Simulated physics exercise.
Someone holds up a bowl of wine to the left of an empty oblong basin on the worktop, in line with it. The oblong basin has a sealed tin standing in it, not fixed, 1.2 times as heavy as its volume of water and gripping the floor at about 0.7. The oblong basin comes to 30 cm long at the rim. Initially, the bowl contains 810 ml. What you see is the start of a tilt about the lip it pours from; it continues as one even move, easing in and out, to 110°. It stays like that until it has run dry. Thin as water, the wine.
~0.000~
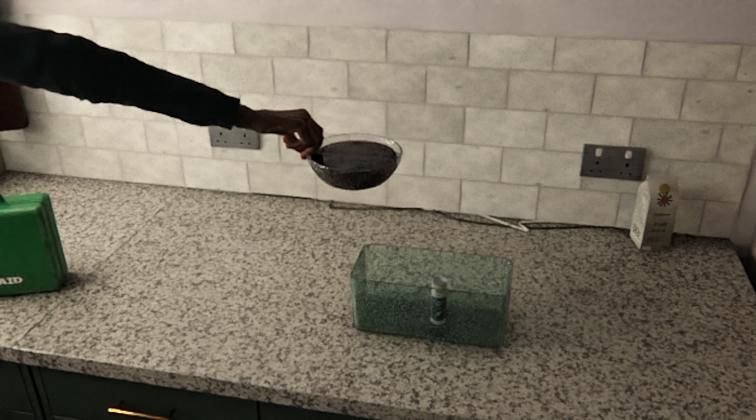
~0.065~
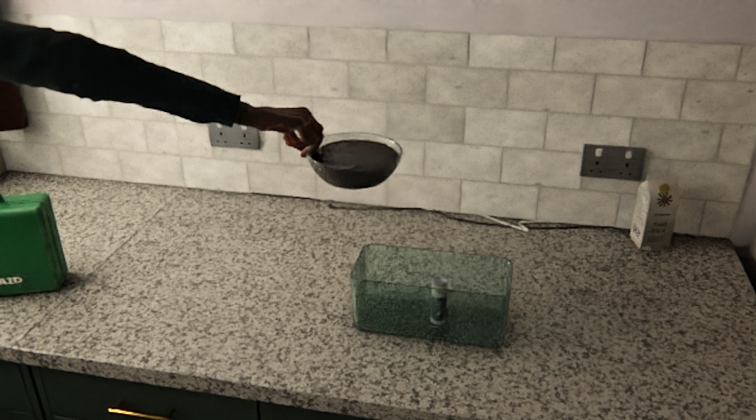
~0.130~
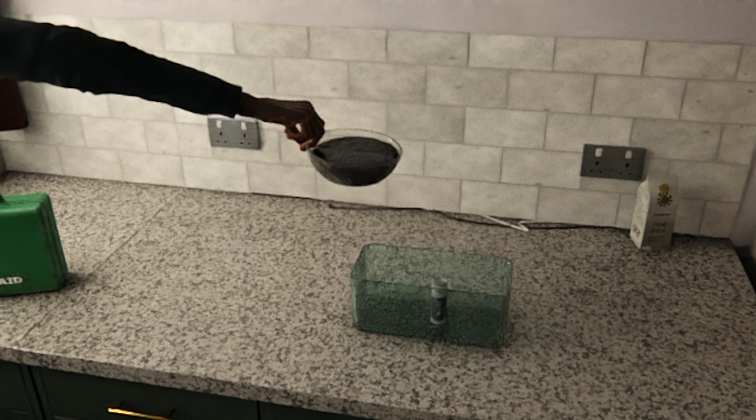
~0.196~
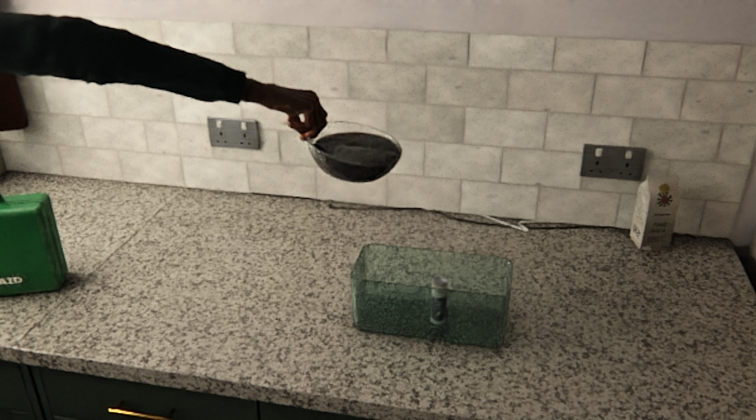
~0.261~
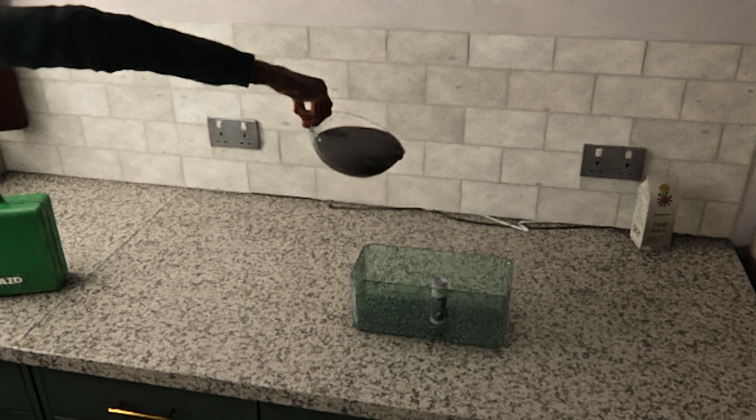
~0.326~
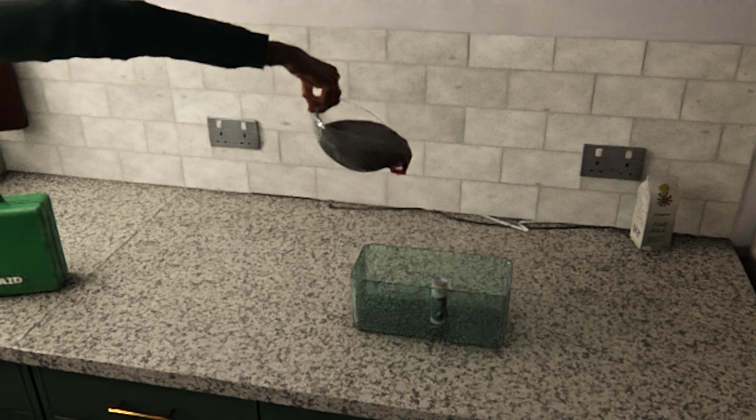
A hand tilting a glass bowl of dark liquid rightward above a speckled worktop, liquid reaching the lip, beside a clear greenish basin.
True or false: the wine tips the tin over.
True.
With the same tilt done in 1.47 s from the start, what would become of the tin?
Well, the tin simply holds firm.
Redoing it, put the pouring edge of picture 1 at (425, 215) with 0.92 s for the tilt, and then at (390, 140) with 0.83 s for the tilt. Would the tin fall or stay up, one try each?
In the first try it comes down; in the second it comes down.
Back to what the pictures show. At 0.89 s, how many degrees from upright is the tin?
It is at some 5°.
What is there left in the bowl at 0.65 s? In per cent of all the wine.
At that time about 8 in a hundred parts are still held.
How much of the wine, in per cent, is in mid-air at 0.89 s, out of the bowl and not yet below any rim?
About 7 percent.
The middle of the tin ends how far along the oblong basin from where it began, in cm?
Around 7.0 cm.
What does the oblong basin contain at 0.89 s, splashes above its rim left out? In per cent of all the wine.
Some 88 per cent.
Then, 0.65 s in, the tilt is 89° and 8 per cent is still to pour; the tin stands where it began.
Then, 0.89 s in, the tilt is 110° and 0 per cent is still to pour; the tin stands 1 cm from where it began.
Then, 1.15 s in, the tilt is 110° and 0 per cent is still to pour; the tin lies on its side.
Then, 1.42 s in, the tilt is 110° and 0 per cent is still to pour; the tin lies on its side.
Finally, the tin lies on its side.
